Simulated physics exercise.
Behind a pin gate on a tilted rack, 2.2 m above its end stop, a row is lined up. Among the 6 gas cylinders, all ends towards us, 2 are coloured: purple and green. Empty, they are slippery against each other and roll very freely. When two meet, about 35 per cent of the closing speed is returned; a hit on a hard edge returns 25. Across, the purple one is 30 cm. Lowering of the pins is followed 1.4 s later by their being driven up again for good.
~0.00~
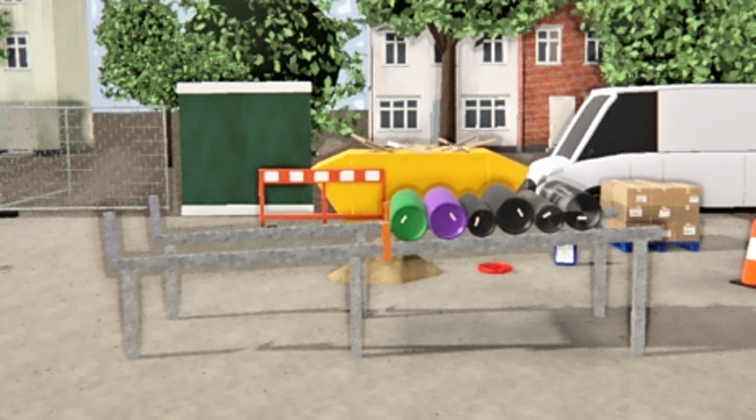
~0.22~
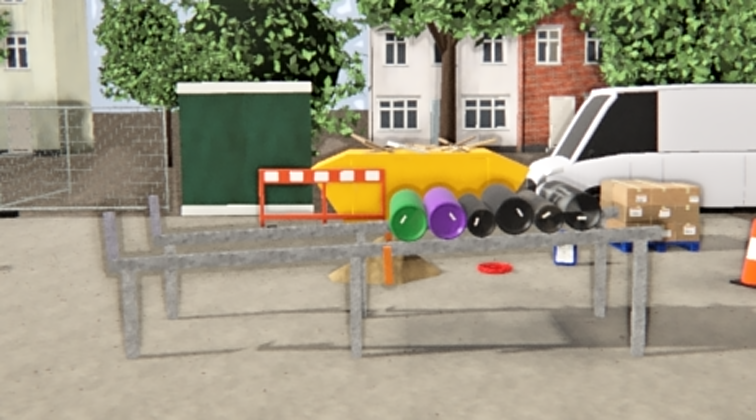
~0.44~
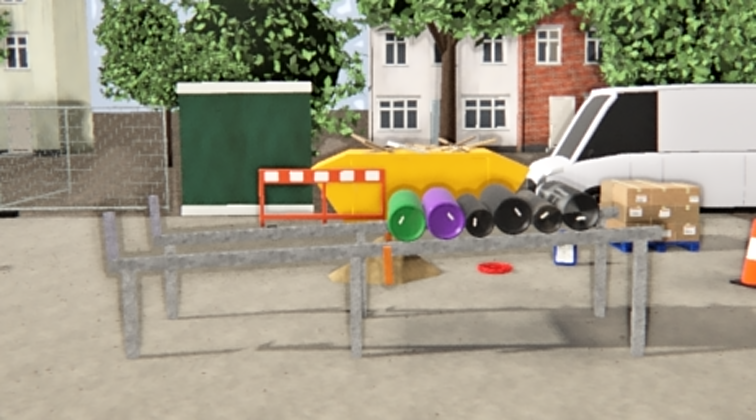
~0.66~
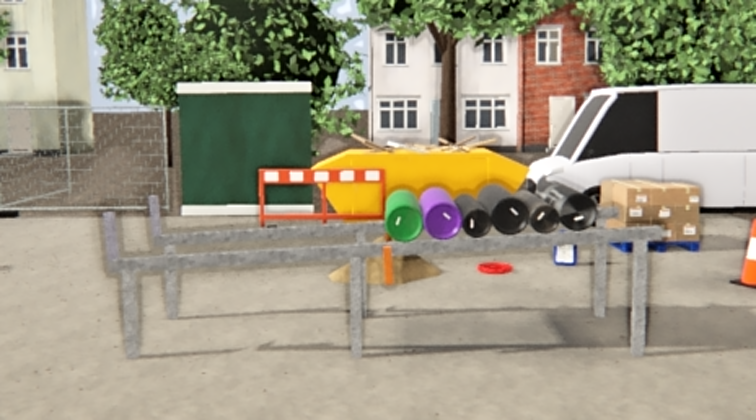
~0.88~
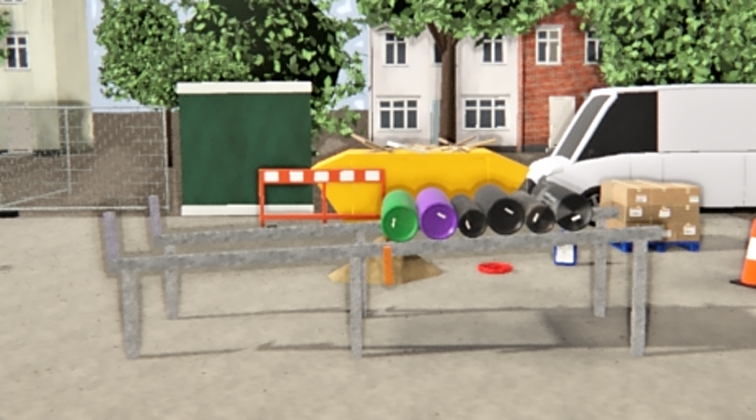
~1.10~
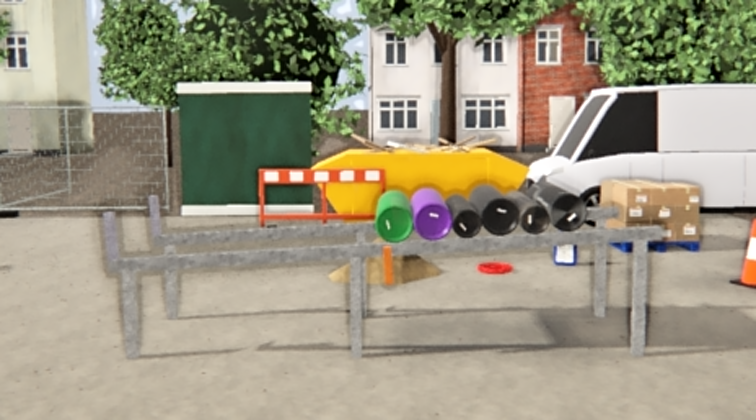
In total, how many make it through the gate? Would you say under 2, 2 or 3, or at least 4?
Under 2.
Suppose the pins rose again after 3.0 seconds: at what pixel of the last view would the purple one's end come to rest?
I'd put it somewhere near (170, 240).
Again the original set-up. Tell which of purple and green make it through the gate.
Purple is kept back, green makes it out.
Then, 1.3 s in, purple is on the rails, 30 cm above the pins, rolling left; green is on the rails, 5 cm above the pins, rolling left; 0 below the pins.
Then, 1.4 s in, purple is on the rails, 30 cm above the pins, rolling left; green is on the rails, 5 cm below the pins, rolling left; 1 below the pins.
Then, 1.6 s in, purple is on the rails, 25 cm above the pins, rolling left; green is in the air, 5 cm below the pins, rolling left; 1 below the pins.
In the end (5.0 s), purple is on the rails, 20 cm above the pins; green is on the rails, 200 cm below the pins; 1 below the pins.
